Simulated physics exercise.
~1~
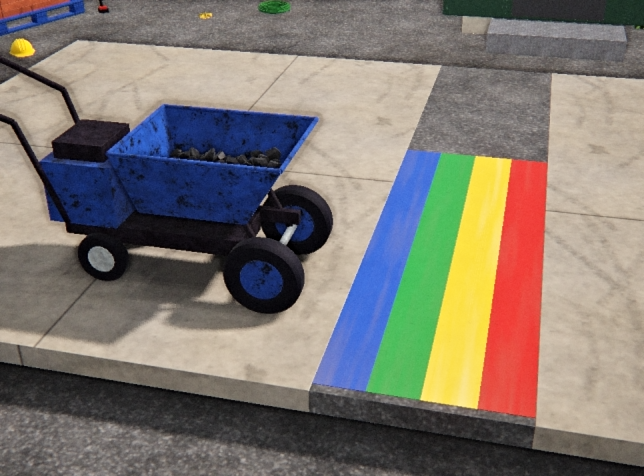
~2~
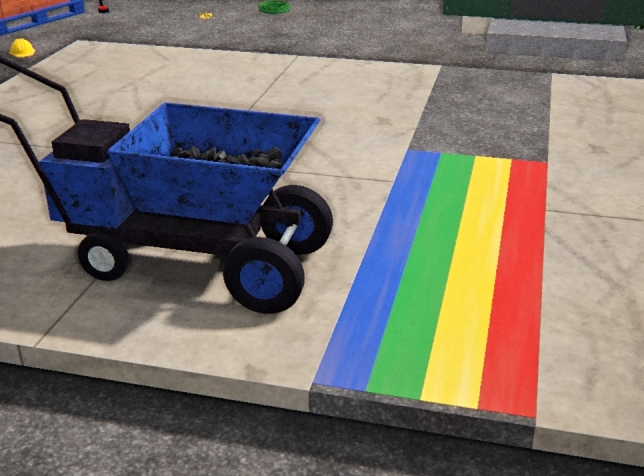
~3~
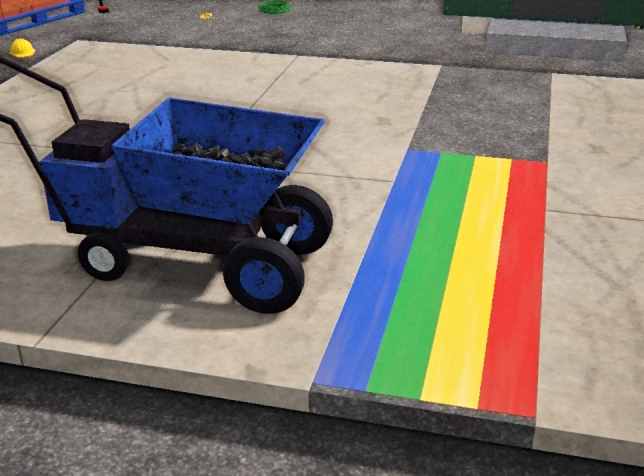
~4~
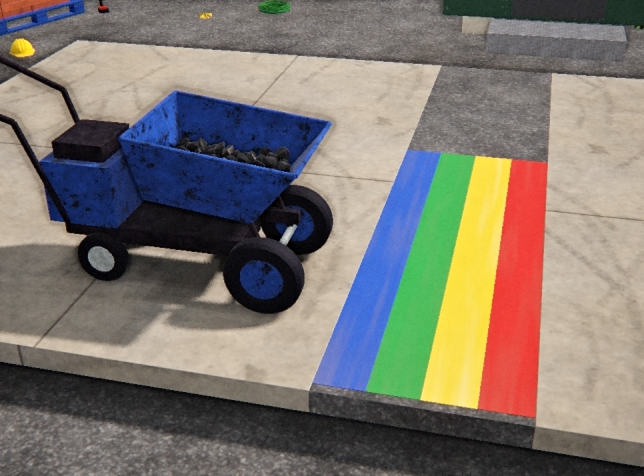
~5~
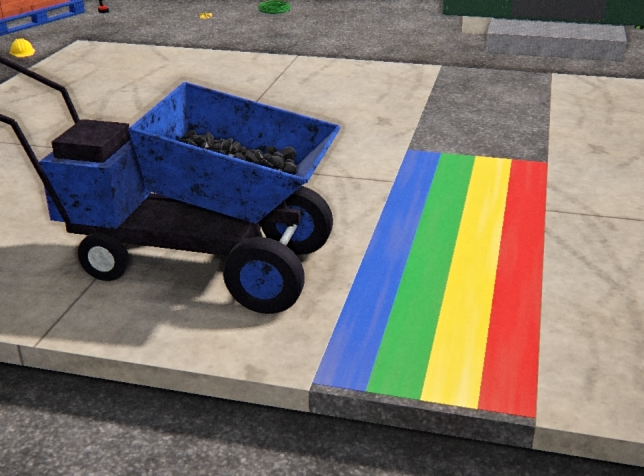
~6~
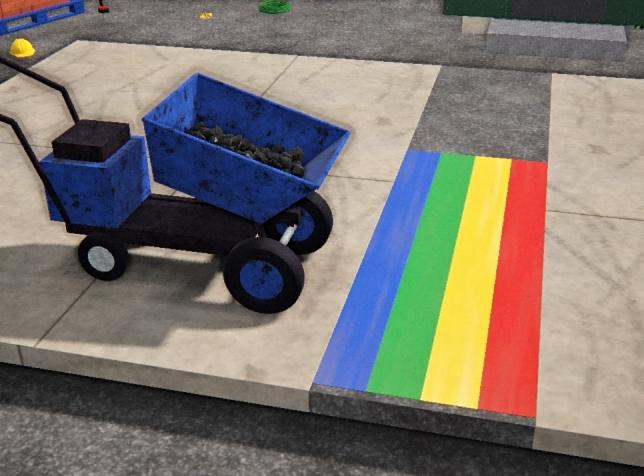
A blue powered barrow stands on a pale concrete pad, seen from above and to one side by a still camera. Its scuffed skip holds dark lumps, with black handles at left, while blue, green, yellow and red bands lie to the right. The skip stays level at first, then tilts gradually forward to the right, its rear rising clear as the wheels remain still.
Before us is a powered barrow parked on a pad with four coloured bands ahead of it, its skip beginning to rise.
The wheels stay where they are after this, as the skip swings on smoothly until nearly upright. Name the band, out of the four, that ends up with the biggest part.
The green band.
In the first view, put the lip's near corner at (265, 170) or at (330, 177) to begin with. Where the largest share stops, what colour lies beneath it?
Place one - that green strip; place two - the strip in yellow.
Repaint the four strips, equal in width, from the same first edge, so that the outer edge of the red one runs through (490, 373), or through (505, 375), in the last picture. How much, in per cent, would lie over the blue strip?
Roughly 0 % and 10 %.
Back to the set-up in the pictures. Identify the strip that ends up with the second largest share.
I'd say the yellow strip.
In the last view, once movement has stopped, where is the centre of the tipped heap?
Near pixel (427, 294).
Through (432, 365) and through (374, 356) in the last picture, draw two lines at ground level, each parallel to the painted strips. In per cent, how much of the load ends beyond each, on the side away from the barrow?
About 20 percent, then about 70 percent.
Just after the last frame, skip tipped steeply; every one in the skip.
A moment on, skip tipped steeply; almost all in the skip; just a few over the green strip.
Further on, skip tipped right over; roughly half in the skip; just a few over the blue strip; roughly a third over the green strip; about a tenth over the yellow strip; about a tenth over the red strip.
When it is over, skip tipped right over; roughly a quarter in the skip; about a tenth over the blue strip; roughly half over the green strip; roughly a quarter over the yellow strip; about a tenth over the red strip.
